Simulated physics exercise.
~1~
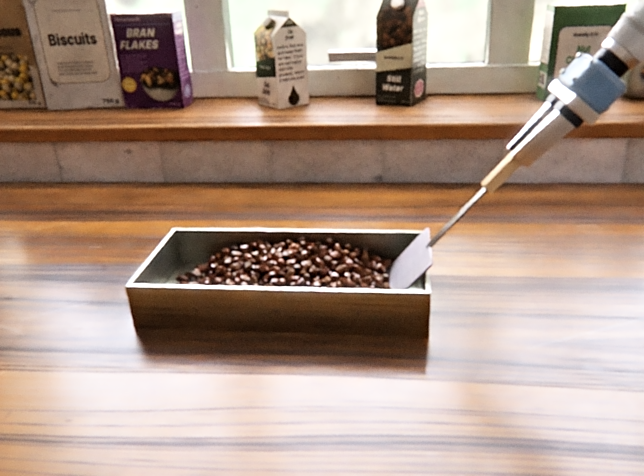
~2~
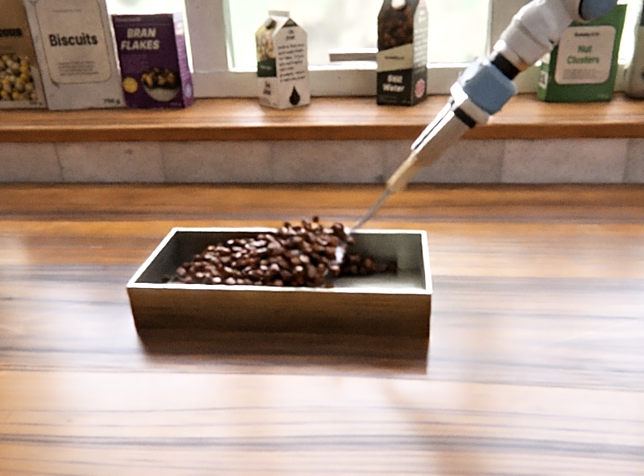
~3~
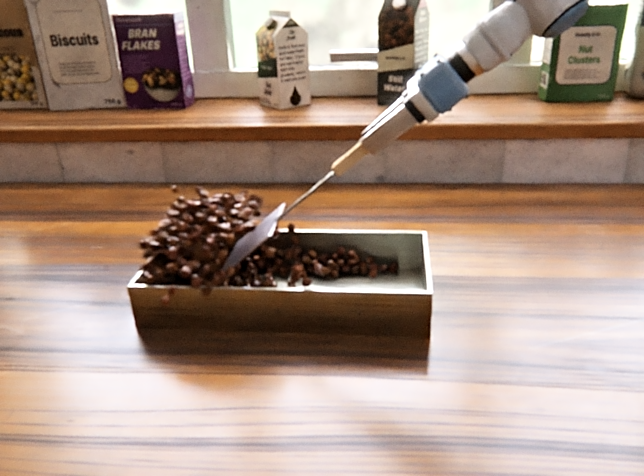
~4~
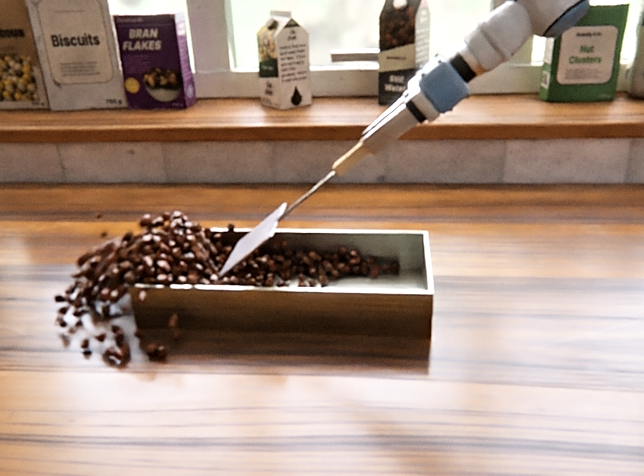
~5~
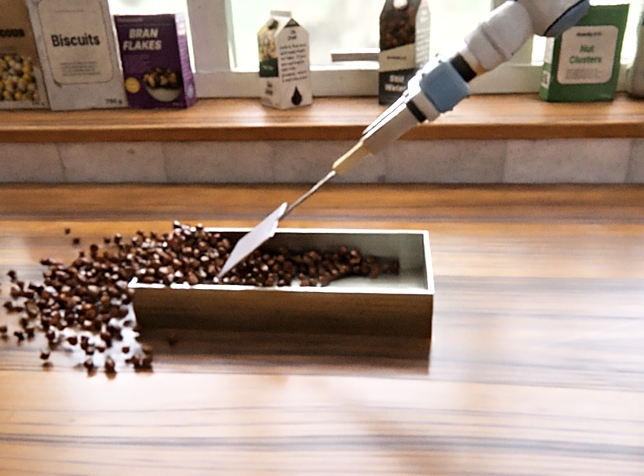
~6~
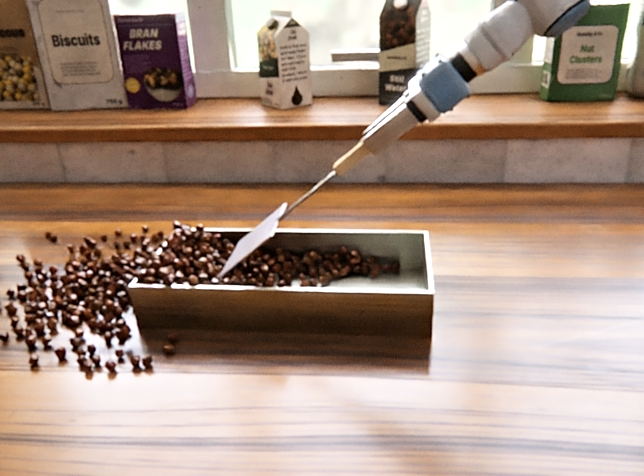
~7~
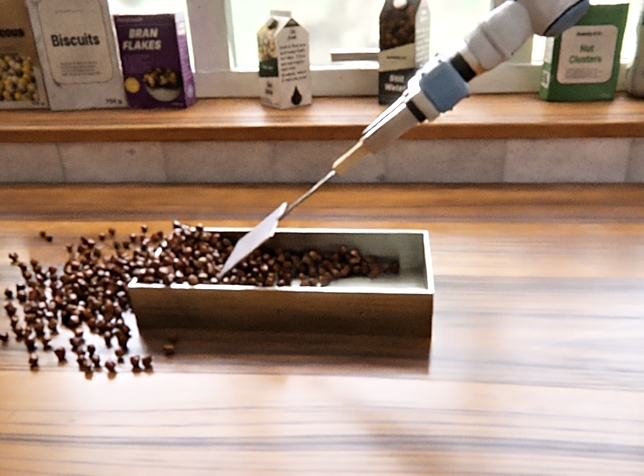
Robot arm pushing small brown pellets leftward through a tray with a turner, spilling many onto the wooden table before stopping.
